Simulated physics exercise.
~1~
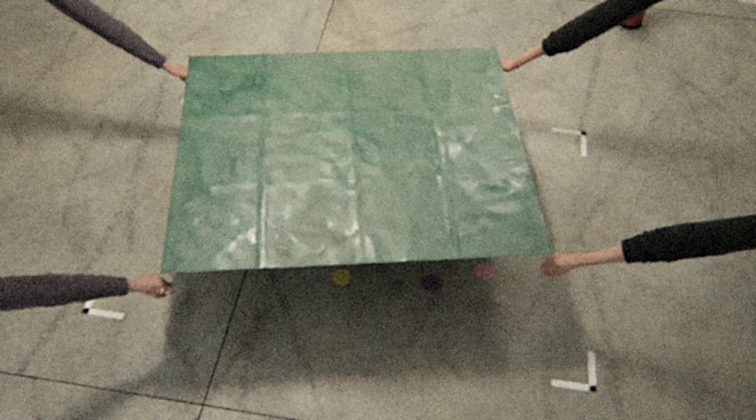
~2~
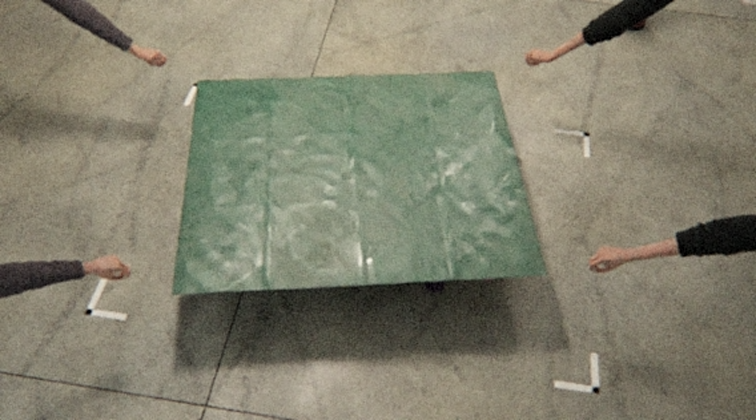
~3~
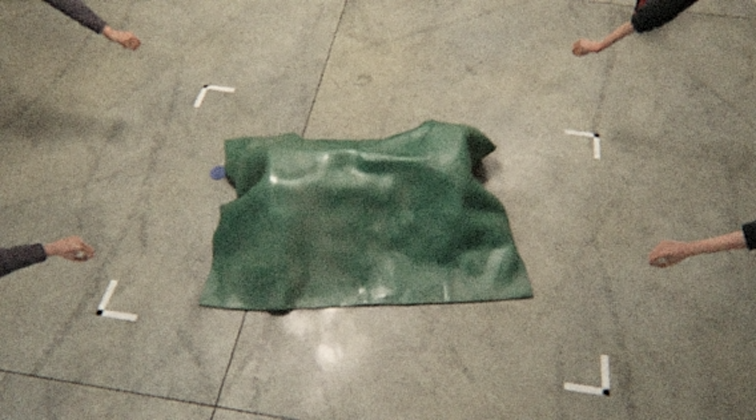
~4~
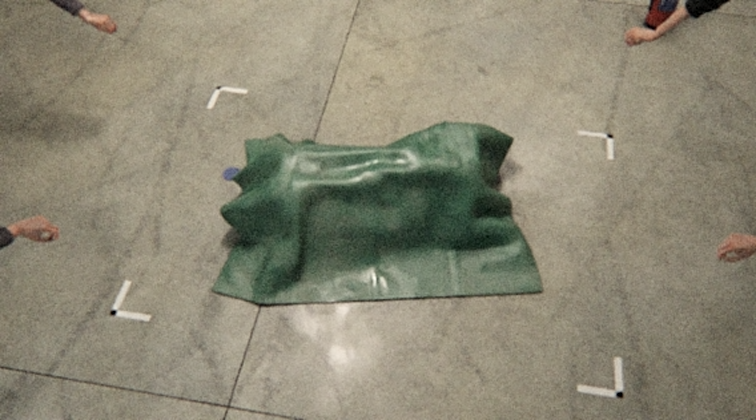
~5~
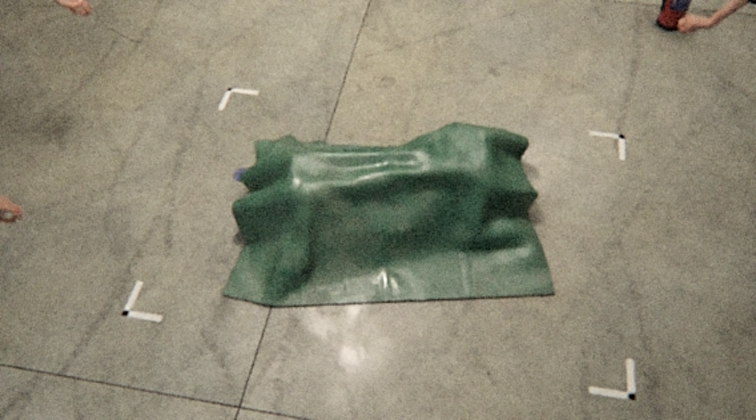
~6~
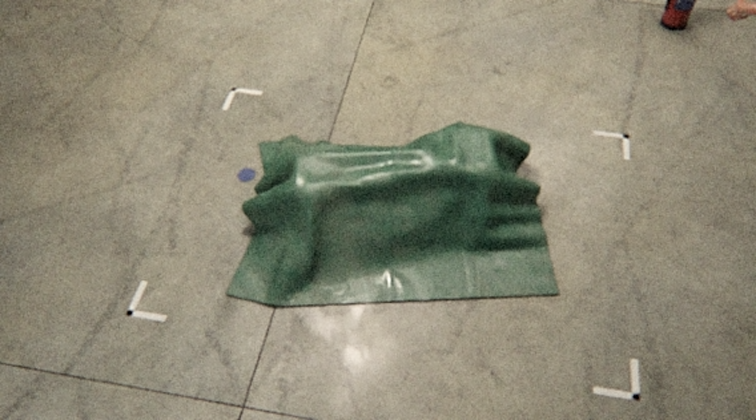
On a concrete floor, four hands release a green tarp, which drops and settles in folds.
